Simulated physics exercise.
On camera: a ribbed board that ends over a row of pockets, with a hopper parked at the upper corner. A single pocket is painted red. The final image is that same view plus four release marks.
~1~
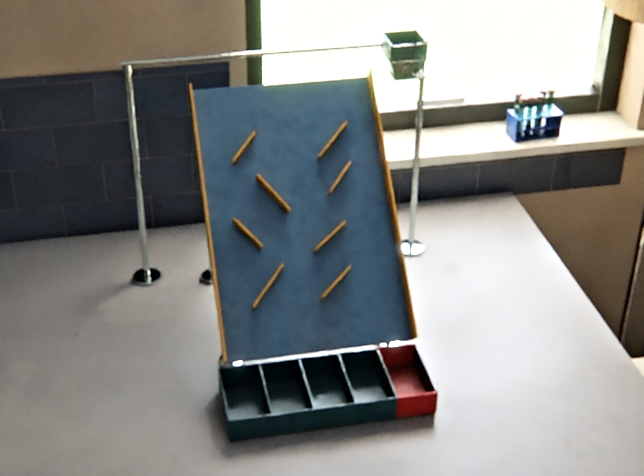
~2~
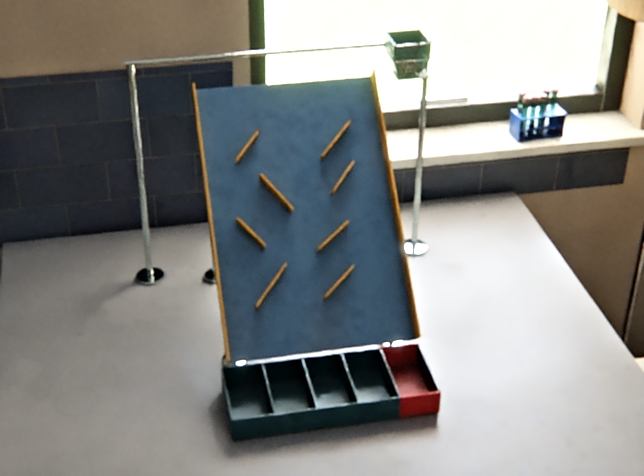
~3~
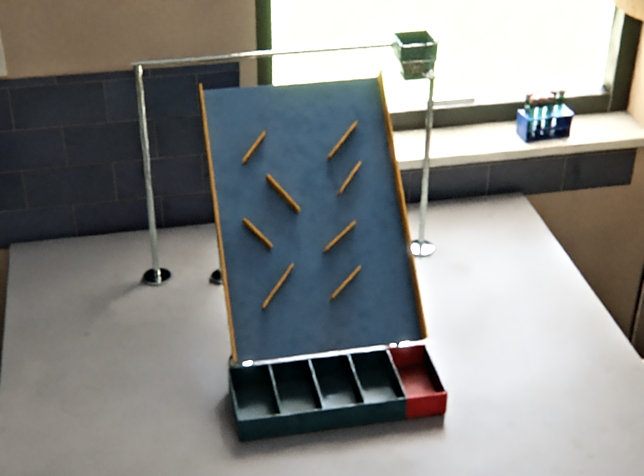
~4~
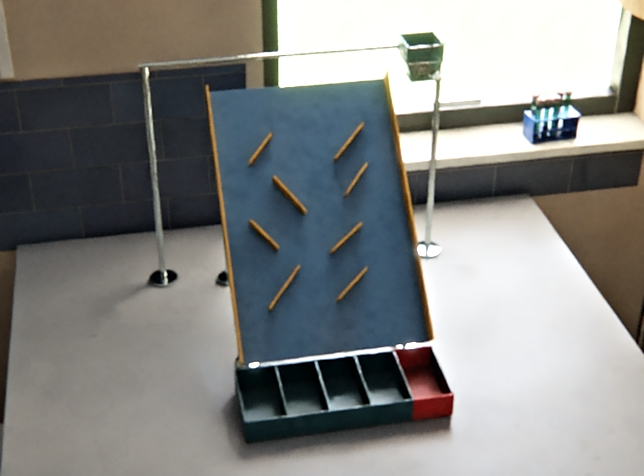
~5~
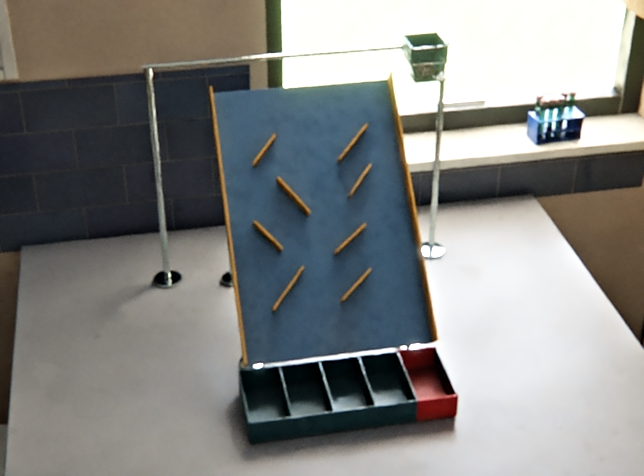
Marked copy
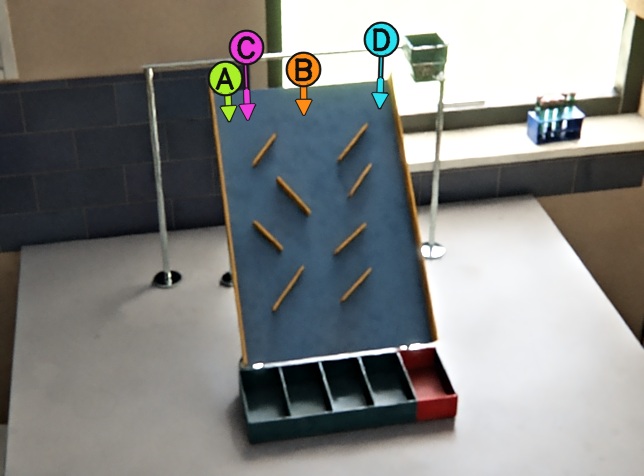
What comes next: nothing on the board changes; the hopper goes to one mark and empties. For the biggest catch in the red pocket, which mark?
Use mark D.
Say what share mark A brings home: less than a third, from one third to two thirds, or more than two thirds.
Less than a third.
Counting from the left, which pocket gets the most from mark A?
The first from the left.
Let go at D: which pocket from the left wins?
It is the fifth one.
On the marked copy, mark A meets the board at (229, 115); mark B meets the board at (303, 109); mark C meets the board at (247, 114); mark D meets the board at (379, 102).
With A, only a few in the red pocket, all but a few in other pockets, a small share outside the box.
With B, none at all in the red pocket, all but a few in other pockets, a small share outside the box.
With C, only a few in the red pocket, the bulk in other pockets, a small share outside the box.
With D, the bulk in the red pocket, a small share in other pockets, a small share outside the box.
